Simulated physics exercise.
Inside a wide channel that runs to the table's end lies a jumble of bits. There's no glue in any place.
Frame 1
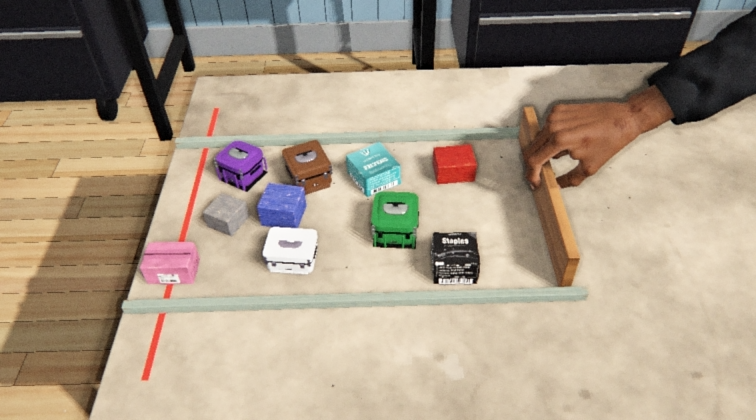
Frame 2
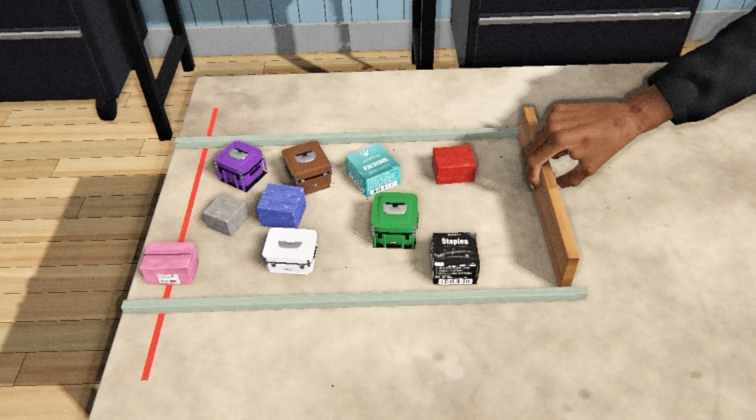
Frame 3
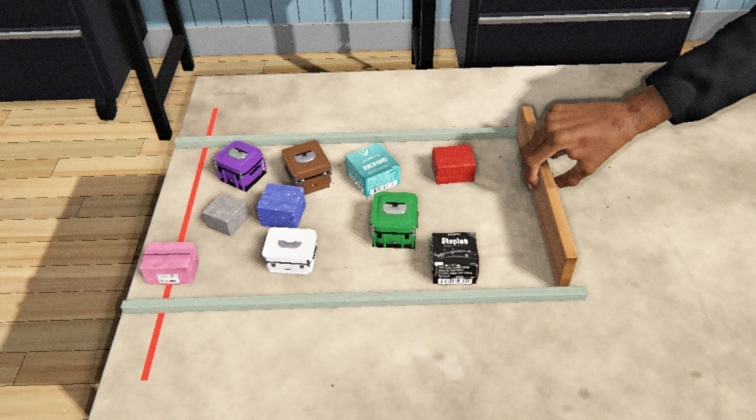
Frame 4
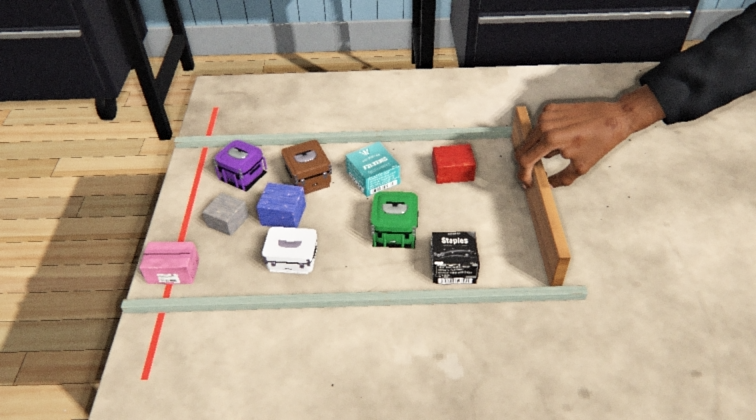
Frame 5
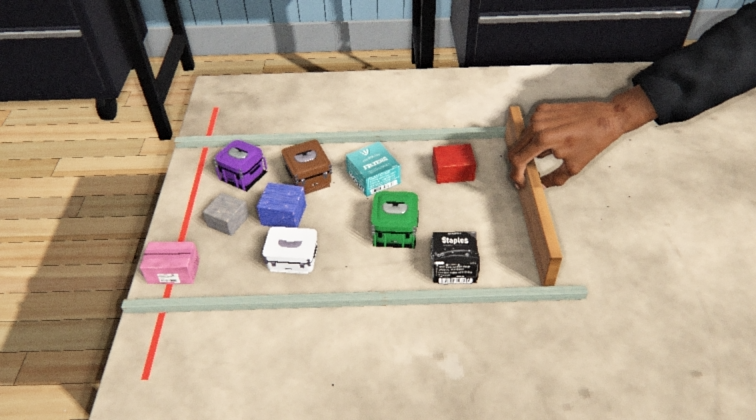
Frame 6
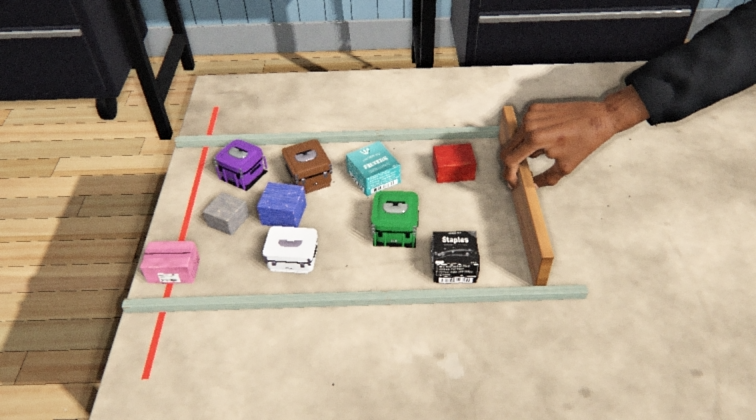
A hand held a wooden board upright at the right of a channel on a table and slid it slightly left, while the colourful boxes and cases scattered between the rails stayed still.
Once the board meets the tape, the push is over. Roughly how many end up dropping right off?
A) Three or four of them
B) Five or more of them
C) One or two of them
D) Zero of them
(B) Five or more of them.
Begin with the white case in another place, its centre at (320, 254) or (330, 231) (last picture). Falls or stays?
In the two tries the white case ends up below and ends up below, in that order.
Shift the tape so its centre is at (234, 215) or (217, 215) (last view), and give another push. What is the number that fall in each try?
4 and 4.
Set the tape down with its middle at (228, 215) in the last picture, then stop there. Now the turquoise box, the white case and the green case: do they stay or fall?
Turquoise box stays put, white case stays put, green case stays put.
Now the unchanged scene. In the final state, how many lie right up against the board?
At rest, 3 are in contact.
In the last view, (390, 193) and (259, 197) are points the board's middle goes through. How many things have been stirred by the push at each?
The first number is 5, the next one 10.
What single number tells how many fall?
7.
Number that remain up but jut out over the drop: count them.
Things overhanging at the end: 3.
A little later, none off yet; pink box at rest near (171, 262); grey block at rest near (227, 213); purple case at rest near (241, 164).
Next, none off yet; pink box at rest near (171, 262); grey block at rest near (227, 213); purple case shifted about its own width near (196, 169).
Later still, one off so far; pink box tilted a little near (117, 268); grey block shifted well along near (148, 209); purple case dropping.
When it is over, the number that fall off is five or more; down, turquoise box, brown case, white case, blue block, purple case, grey block and pink box.
